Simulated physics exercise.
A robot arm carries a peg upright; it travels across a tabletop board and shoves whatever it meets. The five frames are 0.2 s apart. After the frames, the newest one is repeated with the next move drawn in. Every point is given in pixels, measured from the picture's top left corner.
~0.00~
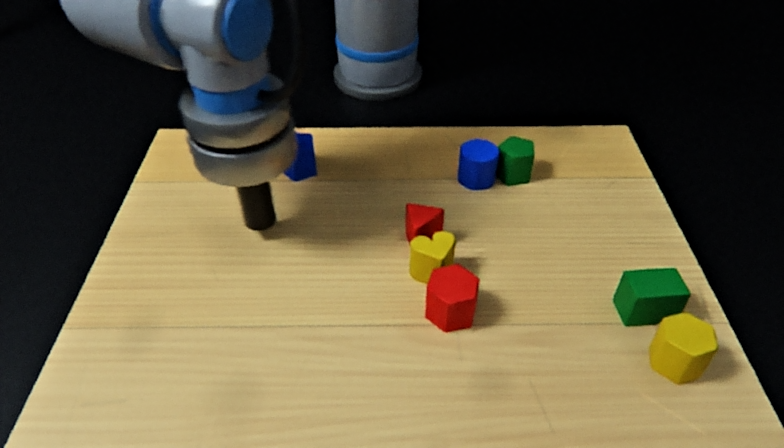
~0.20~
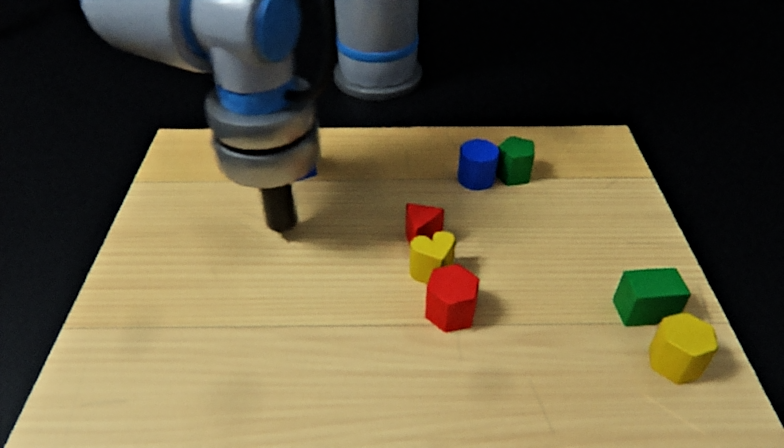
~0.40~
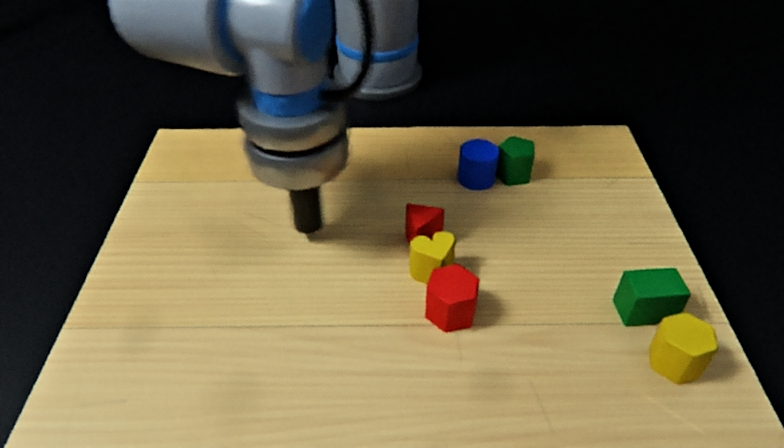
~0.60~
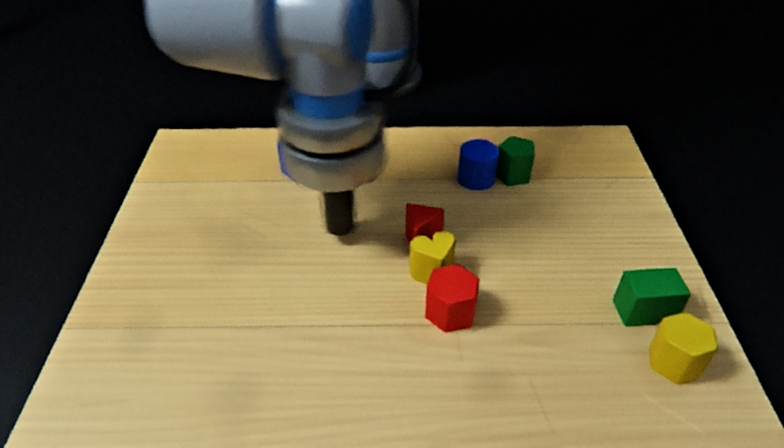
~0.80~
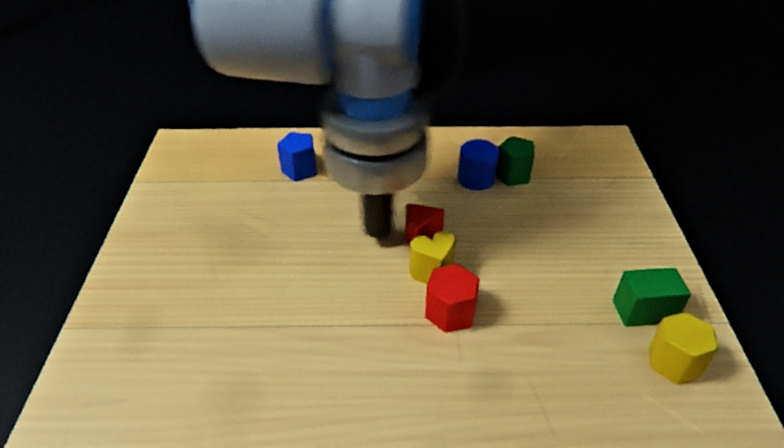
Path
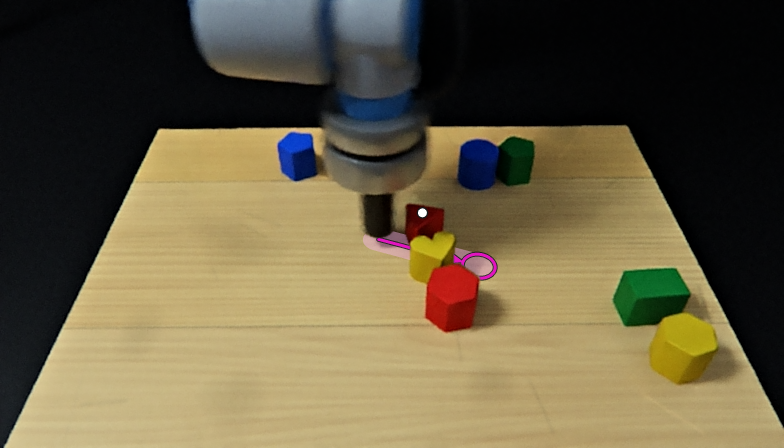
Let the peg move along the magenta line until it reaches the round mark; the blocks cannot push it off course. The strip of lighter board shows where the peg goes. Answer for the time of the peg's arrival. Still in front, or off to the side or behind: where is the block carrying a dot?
Final position: To the side or behind.
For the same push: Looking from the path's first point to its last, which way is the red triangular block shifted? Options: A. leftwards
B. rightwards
Letter A.
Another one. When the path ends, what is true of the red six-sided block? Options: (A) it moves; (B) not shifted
My pick is B.
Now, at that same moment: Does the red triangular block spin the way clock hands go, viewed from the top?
That would be a no.
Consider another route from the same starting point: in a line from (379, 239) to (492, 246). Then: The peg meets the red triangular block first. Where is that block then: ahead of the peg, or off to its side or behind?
I'd say the red triangular block is still out in front of the peg at the end.
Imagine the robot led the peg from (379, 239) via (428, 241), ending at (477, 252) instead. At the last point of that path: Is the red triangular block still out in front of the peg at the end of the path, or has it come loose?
The peg keeps it before itself.
The line goes in a line from (379, 239) to (479, 266); the dot is on the red triangular block.
What follows on the original path. One third of the way, peg at (412, 237); red triangular block at (442, 215).
Two thirds of the way, peg at (445, 245); red triangular block at (470, 215), turned 35° anticlockwise; yellow heart at (443, 249), turned 30° clockwise.
At the end, peg at (480, 254); red triangular block at (479, 214), turned 55° anticlockwise; yellow heart at (446, 251), turned 45° clockwise; red six-sided block unmoved.
